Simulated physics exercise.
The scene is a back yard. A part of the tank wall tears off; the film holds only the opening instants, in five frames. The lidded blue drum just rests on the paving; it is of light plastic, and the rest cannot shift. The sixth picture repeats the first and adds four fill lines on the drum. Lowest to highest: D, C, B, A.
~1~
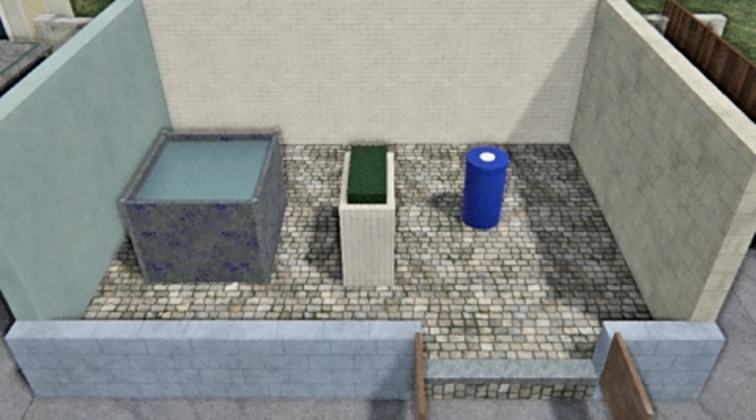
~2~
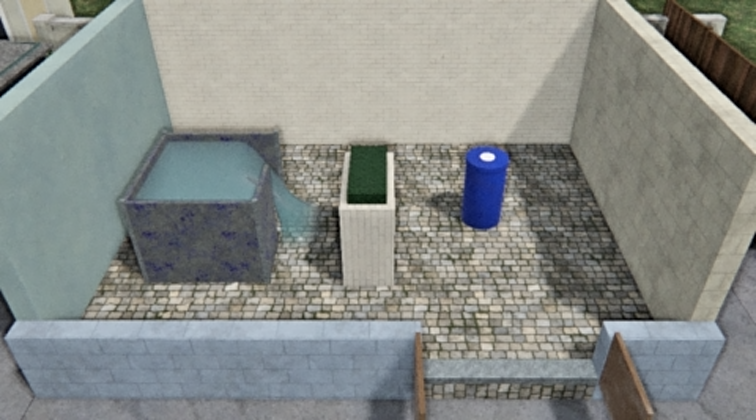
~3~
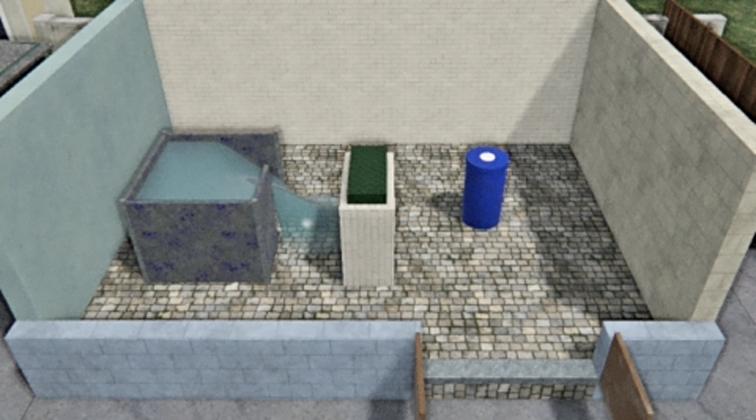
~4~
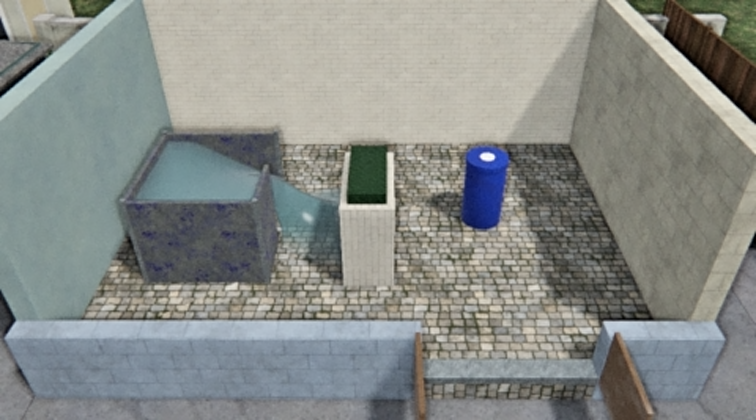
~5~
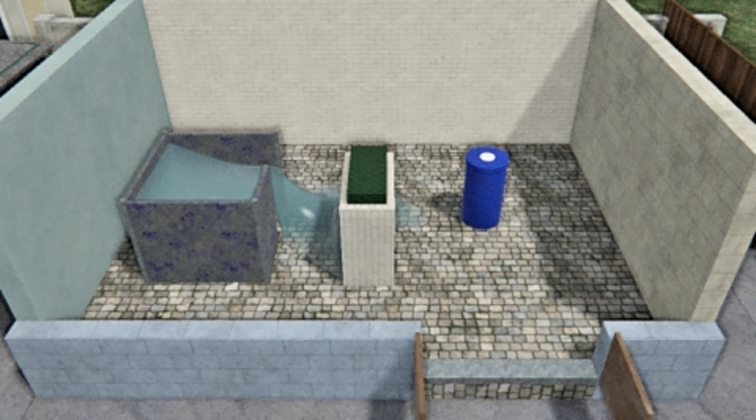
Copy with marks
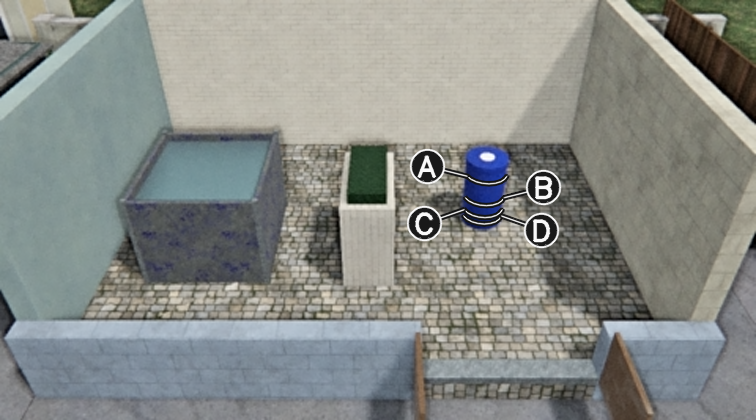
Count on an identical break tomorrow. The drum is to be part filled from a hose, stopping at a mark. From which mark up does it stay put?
B will do.
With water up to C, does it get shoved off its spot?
Yes, that goes wrong.
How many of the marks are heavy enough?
Two of the four.
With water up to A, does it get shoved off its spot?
No.
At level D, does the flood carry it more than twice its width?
Yes.
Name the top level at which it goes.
The answer is C.
On the marked copy, A at (489, 183); B at (486, 205); C at (485, 217); D at (484, 224); from the bottom up D, C, B, A.
With A, it does not move.
With B, it does not move.
With C, it is pushed about half its own width away.
With D, it is pushed about 4 times its own width away.
